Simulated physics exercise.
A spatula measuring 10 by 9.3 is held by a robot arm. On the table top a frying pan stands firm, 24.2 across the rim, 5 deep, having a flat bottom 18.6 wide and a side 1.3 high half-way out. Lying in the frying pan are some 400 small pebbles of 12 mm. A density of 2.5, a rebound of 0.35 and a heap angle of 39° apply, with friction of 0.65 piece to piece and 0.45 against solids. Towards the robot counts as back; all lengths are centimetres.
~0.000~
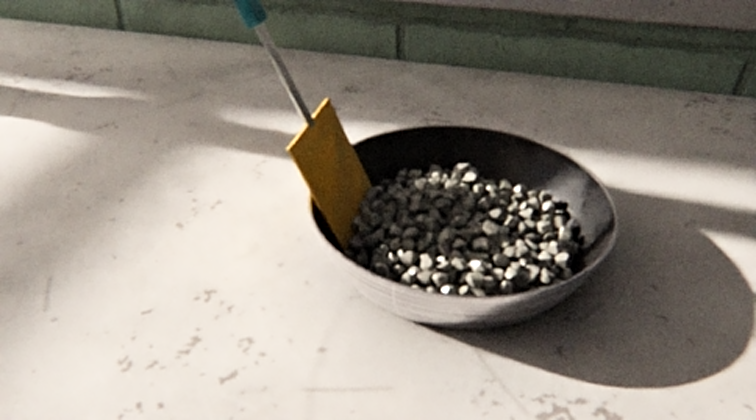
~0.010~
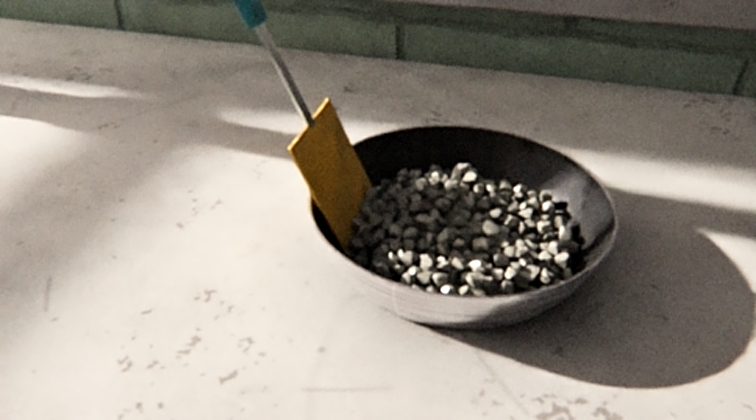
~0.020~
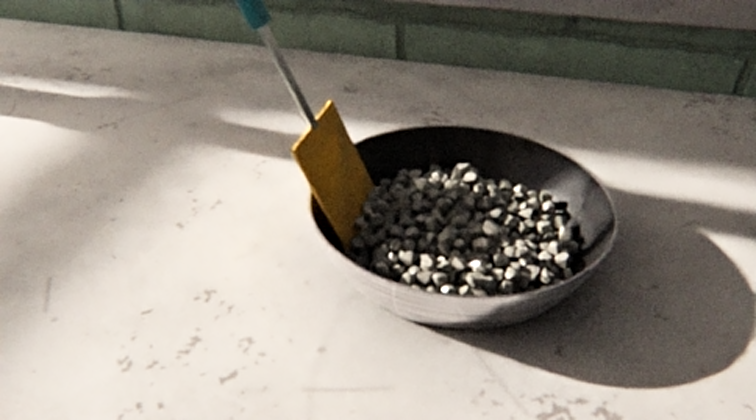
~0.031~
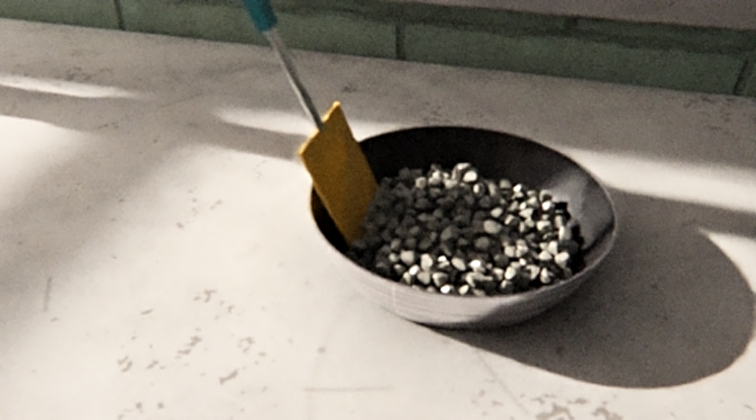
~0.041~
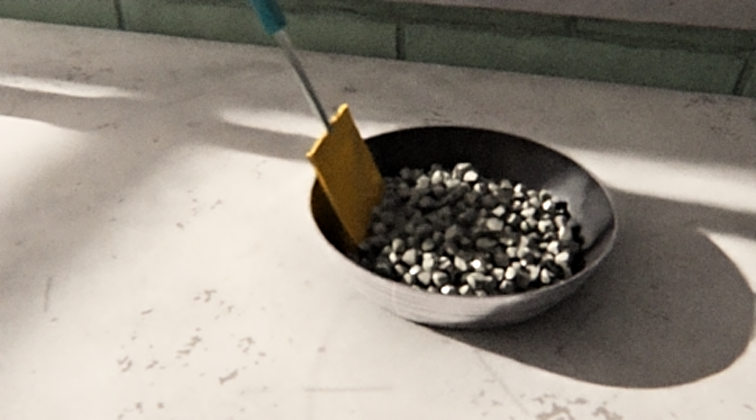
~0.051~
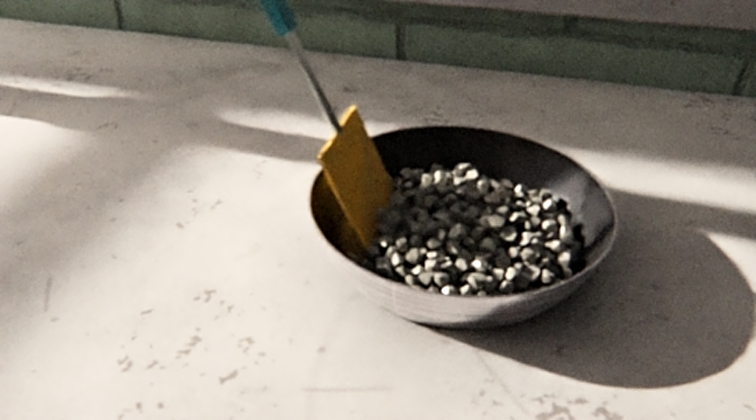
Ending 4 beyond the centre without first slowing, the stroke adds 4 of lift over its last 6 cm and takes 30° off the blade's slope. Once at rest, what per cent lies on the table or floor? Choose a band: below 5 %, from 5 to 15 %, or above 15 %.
That share falls below 5 %.
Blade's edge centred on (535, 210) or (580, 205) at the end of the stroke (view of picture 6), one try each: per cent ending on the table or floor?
Respectively some 5 and 35 percent end on the table or floor.
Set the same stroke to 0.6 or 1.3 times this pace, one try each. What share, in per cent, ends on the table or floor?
Some 0 per cent, then some 5 per cent, on the table or floor.
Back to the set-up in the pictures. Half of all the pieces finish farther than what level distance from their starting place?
Some 4 centimetres.
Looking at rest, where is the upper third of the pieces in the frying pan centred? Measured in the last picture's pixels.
Around (556, 227).
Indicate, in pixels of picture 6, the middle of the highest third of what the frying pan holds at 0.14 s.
(519, 222).
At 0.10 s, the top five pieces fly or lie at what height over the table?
I'd say close to 5 cm on average.
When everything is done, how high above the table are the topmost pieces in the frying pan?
About 6.0 cm.
After 0.10 s, sloping 65°, highest piece 5 above the table; 402 in the frying pan.
After 0.14 s, sloping 51°, highest piece 6 above the table; 402 in the frying pan.
After 0.36 s, sloping 35°, highest piece 6 above the table; 398 in the frying pan, 1 on the table or floor, 3 on the blade or in flight.
After 1.41 s, sloping 35°, highest piece 6 above the table; 398 in the frying pan, 4 on the table or floor.
At rest, 398 in the frying pan, 4 on the table or floor. That is 1 % on the table or floor.
